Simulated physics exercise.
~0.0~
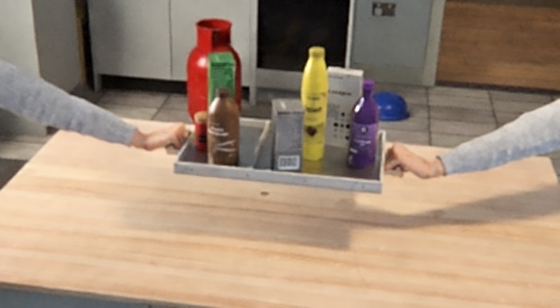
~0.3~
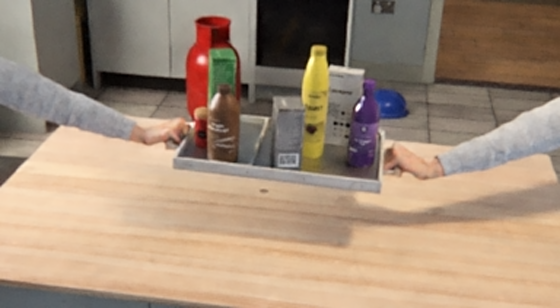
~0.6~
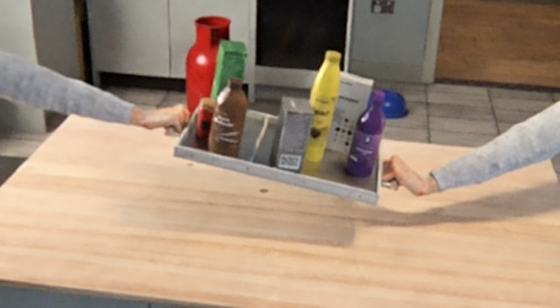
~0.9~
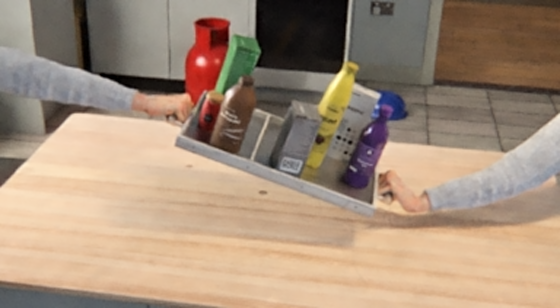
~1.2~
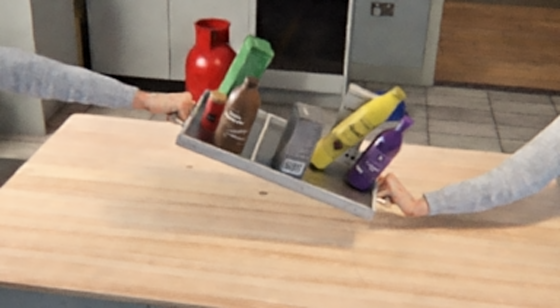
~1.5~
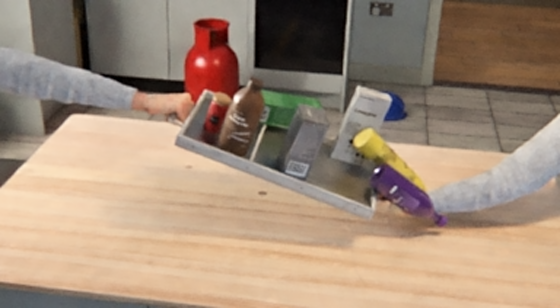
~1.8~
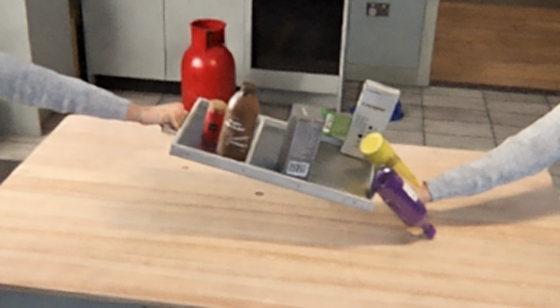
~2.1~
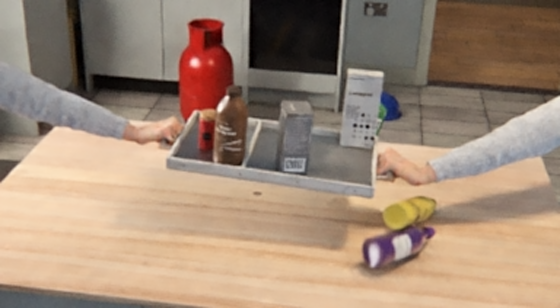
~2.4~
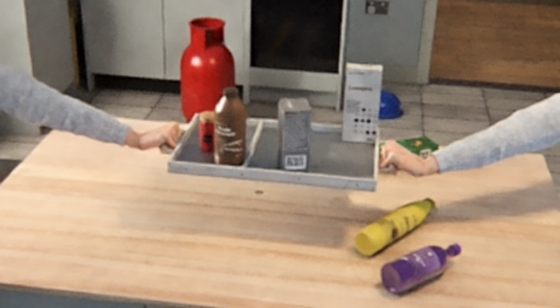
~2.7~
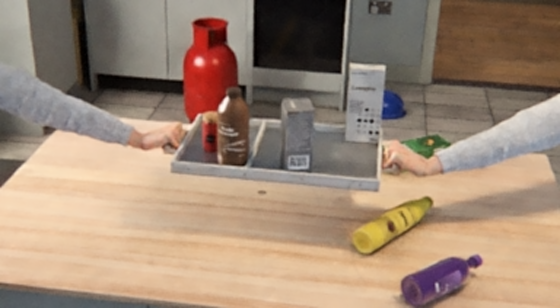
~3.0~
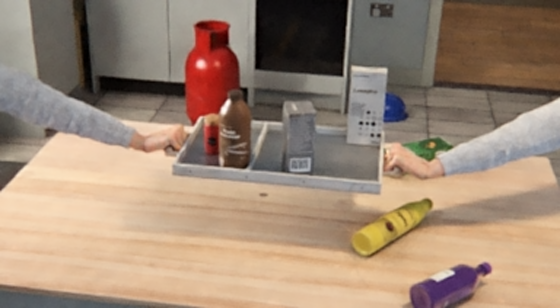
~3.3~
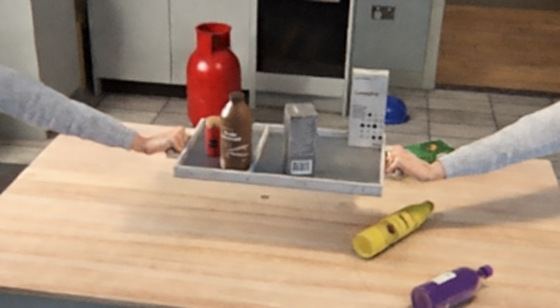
Tray tilting right in two hands, spilling purple and yellow bottles and a green carton before levelling with the other items upright.
